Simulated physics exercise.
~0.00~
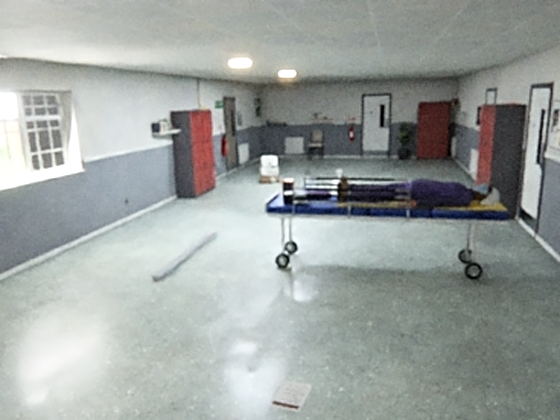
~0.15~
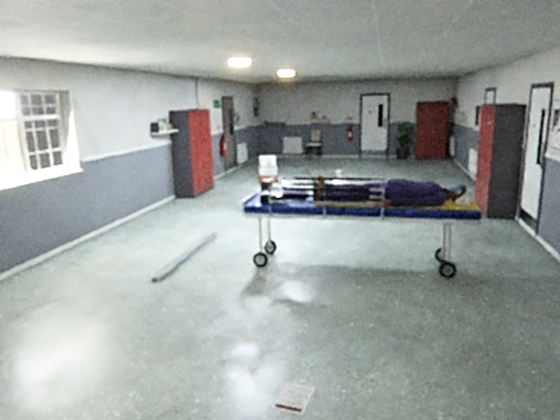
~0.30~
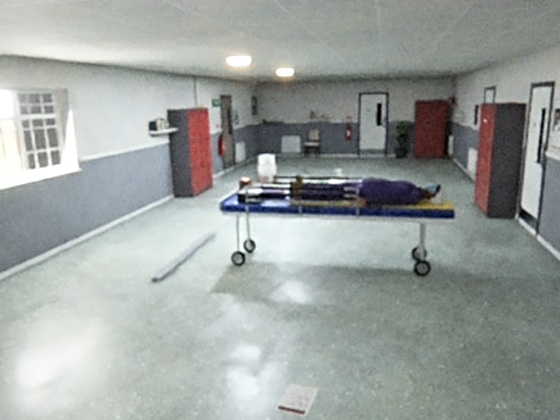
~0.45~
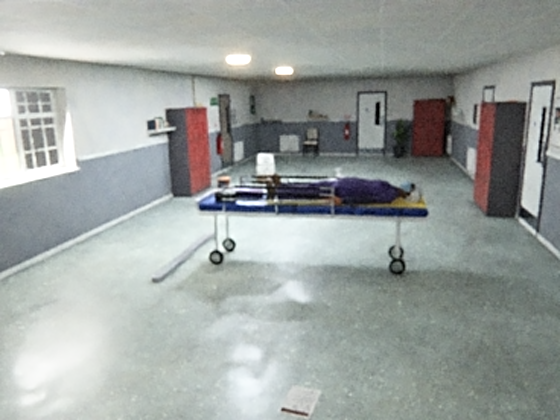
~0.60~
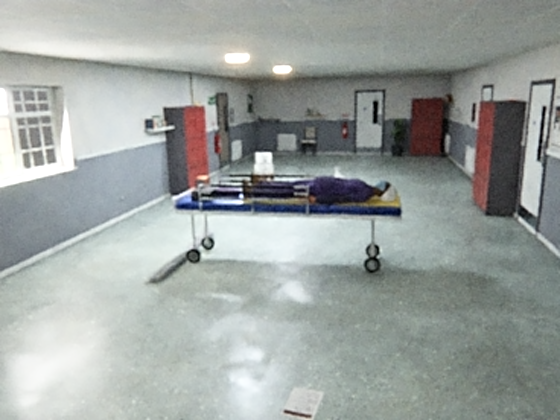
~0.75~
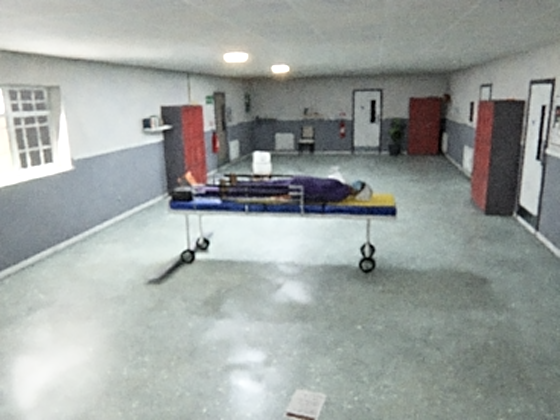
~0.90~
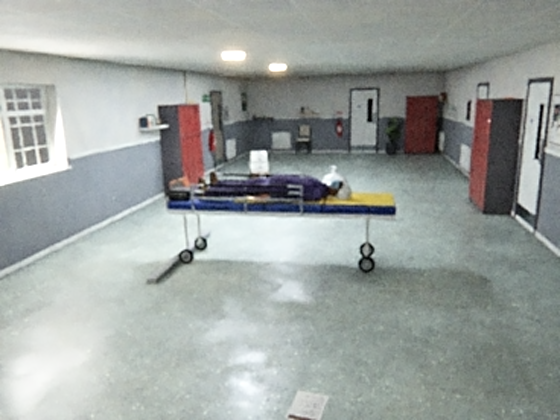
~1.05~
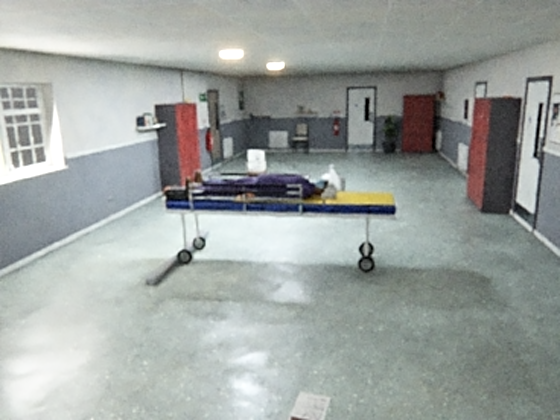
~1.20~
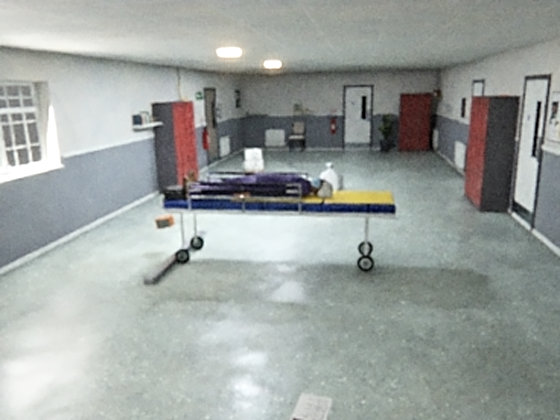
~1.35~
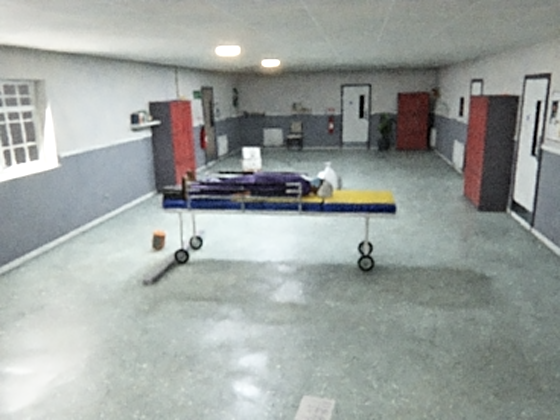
The clip opens in a long hall with red lockers, where a person in purple lies feet first on a wheeled trolley with a few small items. The trolley rolls left across the shiny floor toward a low sill, while the view drifts slightly sideways. Its leading wheels meet the sill and it stops abruptly. The person keeps sliding toward the foot end, baring yellow surface behind the head, and then comes to rest with the feet still on the trolley. A small orange pump tumbles off the left end and finishes on the floor.
